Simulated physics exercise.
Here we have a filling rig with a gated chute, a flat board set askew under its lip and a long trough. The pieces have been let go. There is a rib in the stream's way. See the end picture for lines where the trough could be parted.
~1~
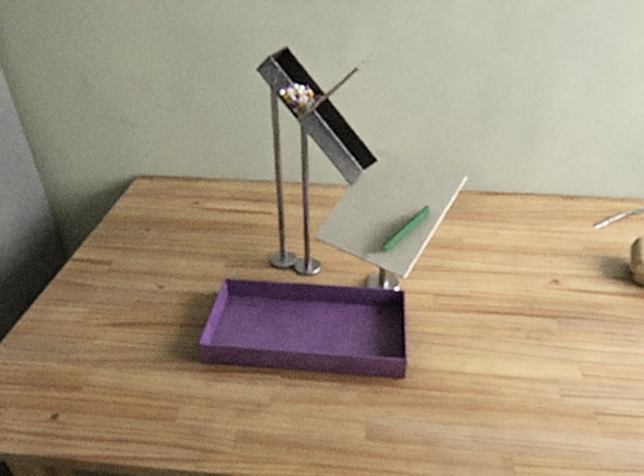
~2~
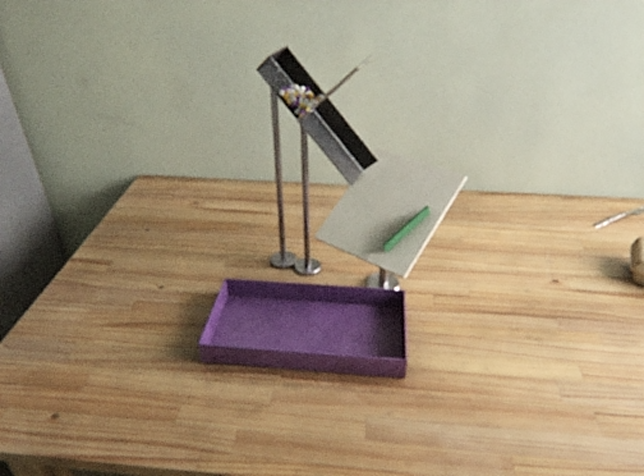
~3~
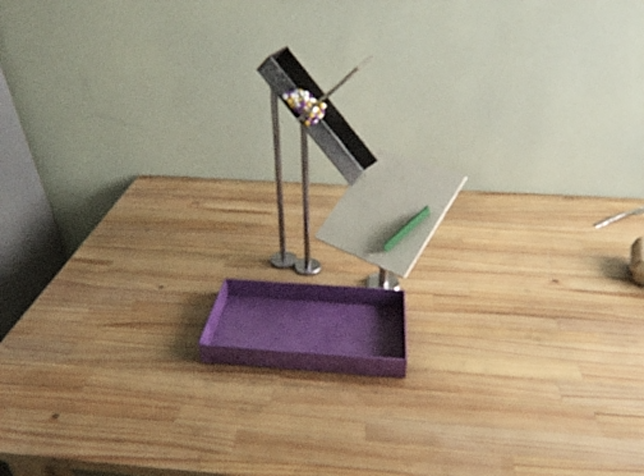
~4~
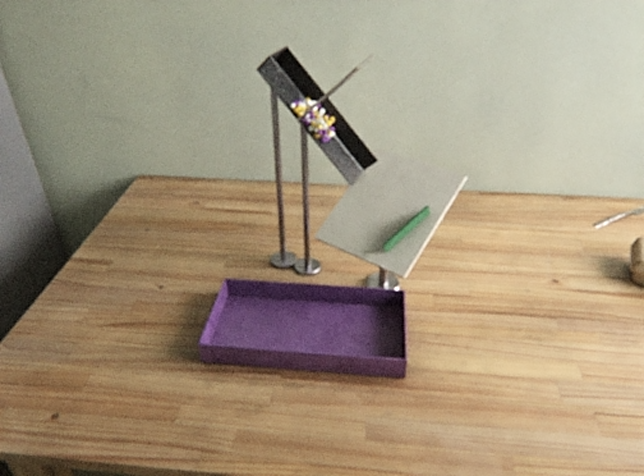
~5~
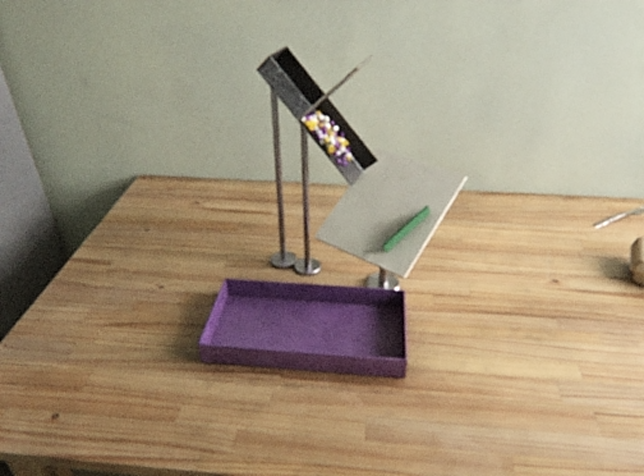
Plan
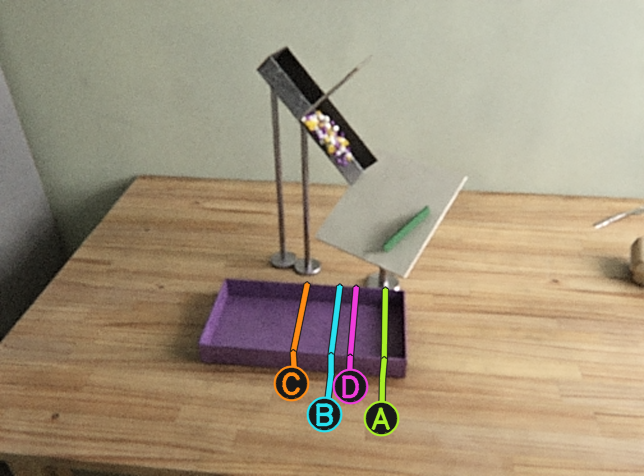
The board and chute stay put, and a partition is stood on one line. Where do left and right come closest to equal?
Line B does it best.
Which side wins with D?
Left.
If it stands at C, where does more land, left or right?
More lands on the right.
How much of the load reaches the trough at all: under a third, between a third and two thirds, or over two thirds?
It is over two thirds.
On the marked copy, line A crosses the front rim at (384, 358); line B crosses the front rim at (331, 354); line C crosses the front rim at (293, 351); line D crosses the front rim at (350, 355).
If A is chosen, of what is caught, all but a few on the left of the divider, only a few on the right.
If B is chosen, of what is caught, close to a third on the left of the divider, close to two thirds on the right.
If C is chosen, of what is caught, only a few on the left of the divider, all but a few on the right.
If D is chosen, of what is caught, the bulk on the left of the divider, close to a quarter on the right.
